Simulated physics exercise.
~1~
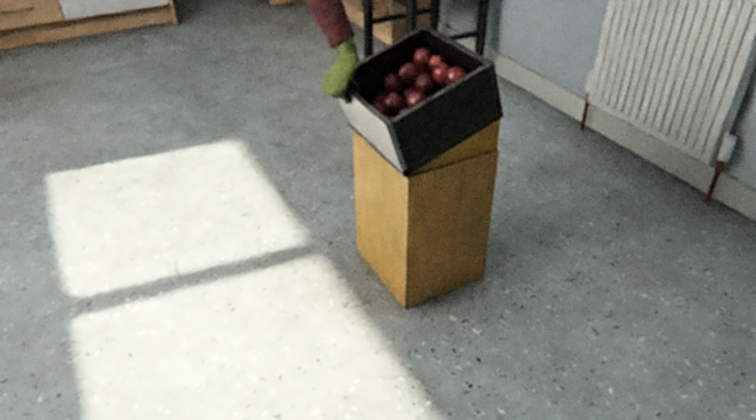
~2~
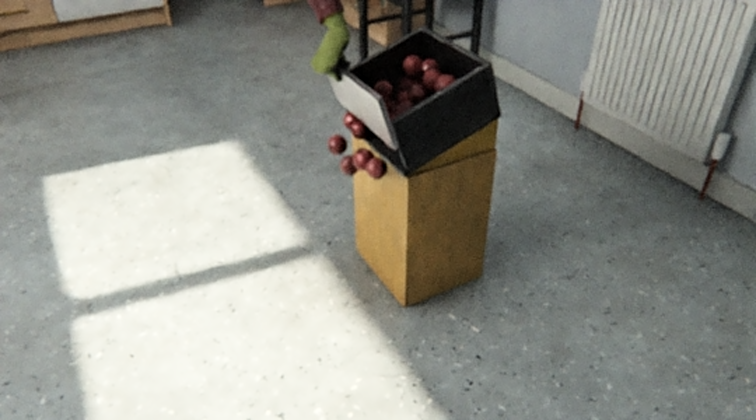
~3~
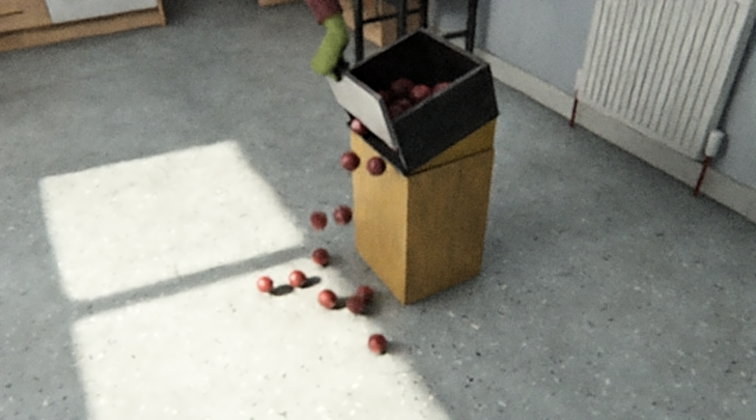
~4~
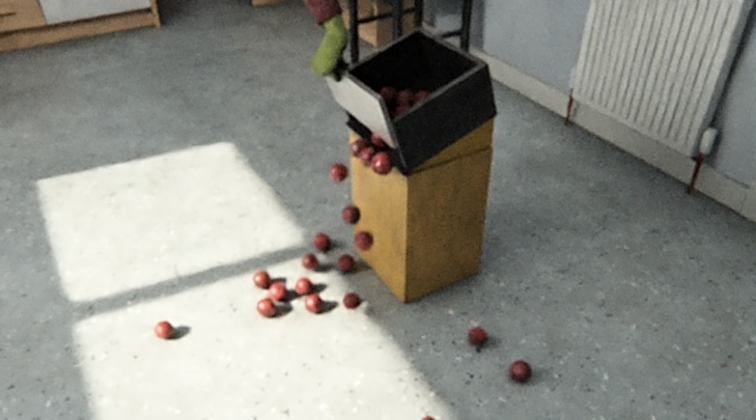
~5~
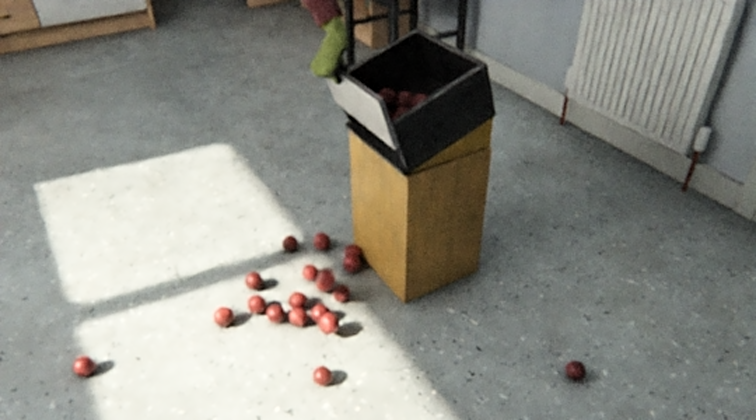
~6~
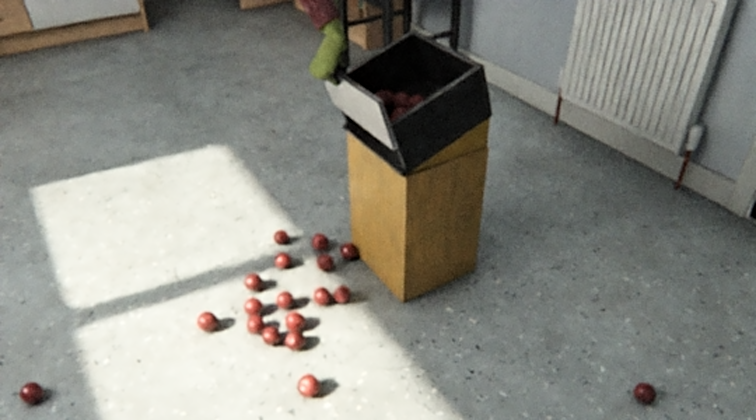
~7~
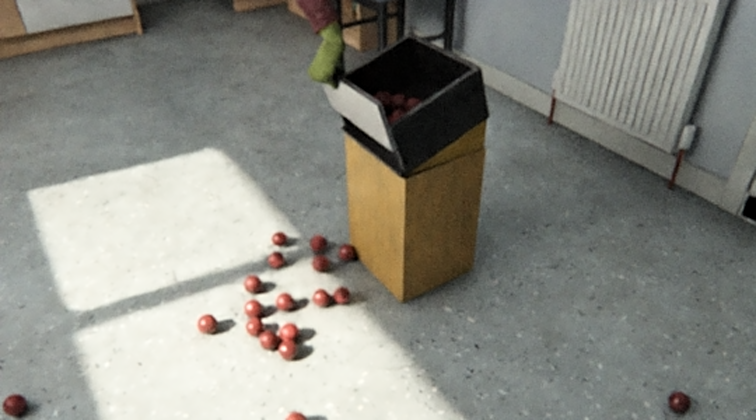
Red apples spilling from a tilted black bin as a green-gloved hand raises its gate, scattering across the floor while some remain inside.
